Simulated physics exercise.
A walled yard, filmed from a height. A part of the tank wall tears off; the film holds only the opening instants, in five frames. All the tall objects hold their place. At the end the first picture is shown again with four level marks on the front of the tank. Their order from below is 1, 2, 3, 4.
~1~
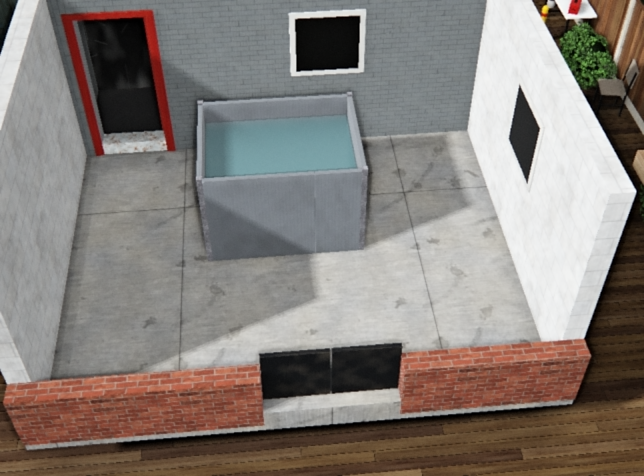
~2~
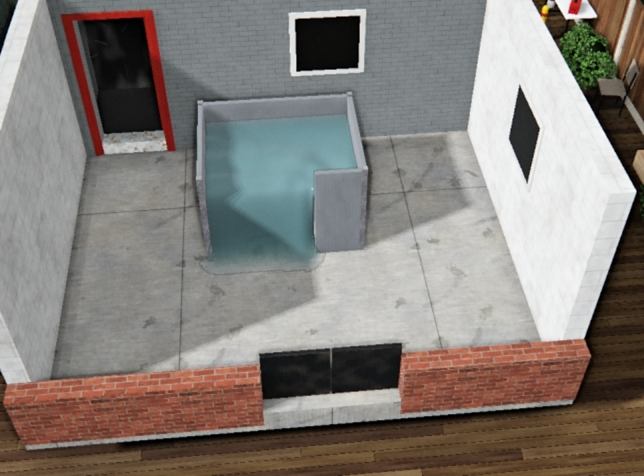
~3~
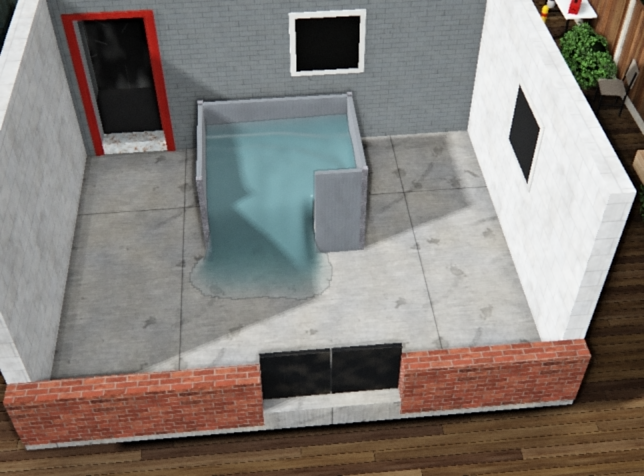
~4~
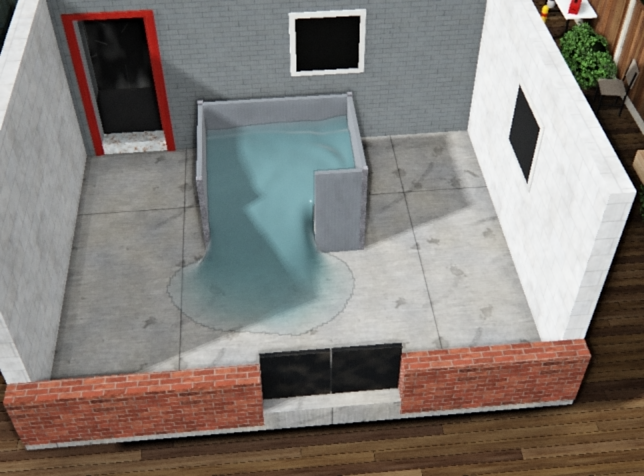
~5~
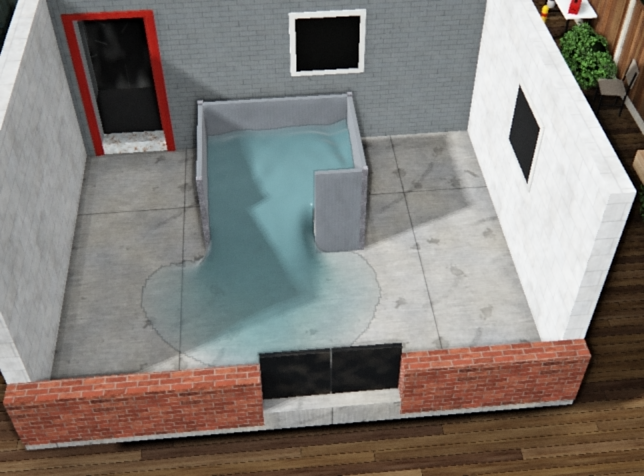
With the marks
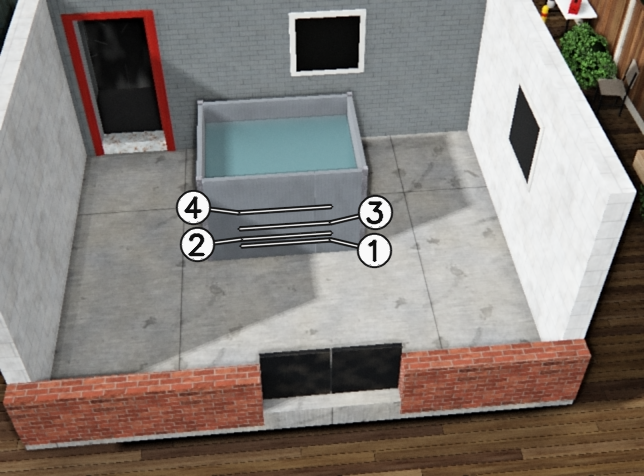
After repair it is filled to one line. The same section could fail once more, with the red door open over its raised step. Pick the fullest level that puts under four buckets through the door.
Line 4.
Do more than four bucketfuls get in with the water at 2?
No, not at all.
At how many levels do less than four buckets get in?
All four.
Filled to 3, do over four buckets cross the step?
No, that is safe.
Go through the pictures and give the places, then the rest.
Water in the tank at rest, its middle at (280, 152); foot of the red doorway at (136, 152); shut gate at (331, 355).
Water covers 2 % of the ground and shows as far out as (208, 264).
Water covers 5 % of the ground and shows as far out as (198, 280).
Water covers 10 % of the ground and shows as far out as (305, 325).
Water covers 18 % of the ground and shows as far out as (167, 332).
On the marked copy, 1 at (286, 242); 2 at (286, 236); 3 at (285, 225); 4 at (284, 209); from the bottom up 1, 2, 3, 4.
With 1, nothing gets over.
With 2, nothing gets over.
With 3, nothing gets over.
With 4, a bucket or two gets in.
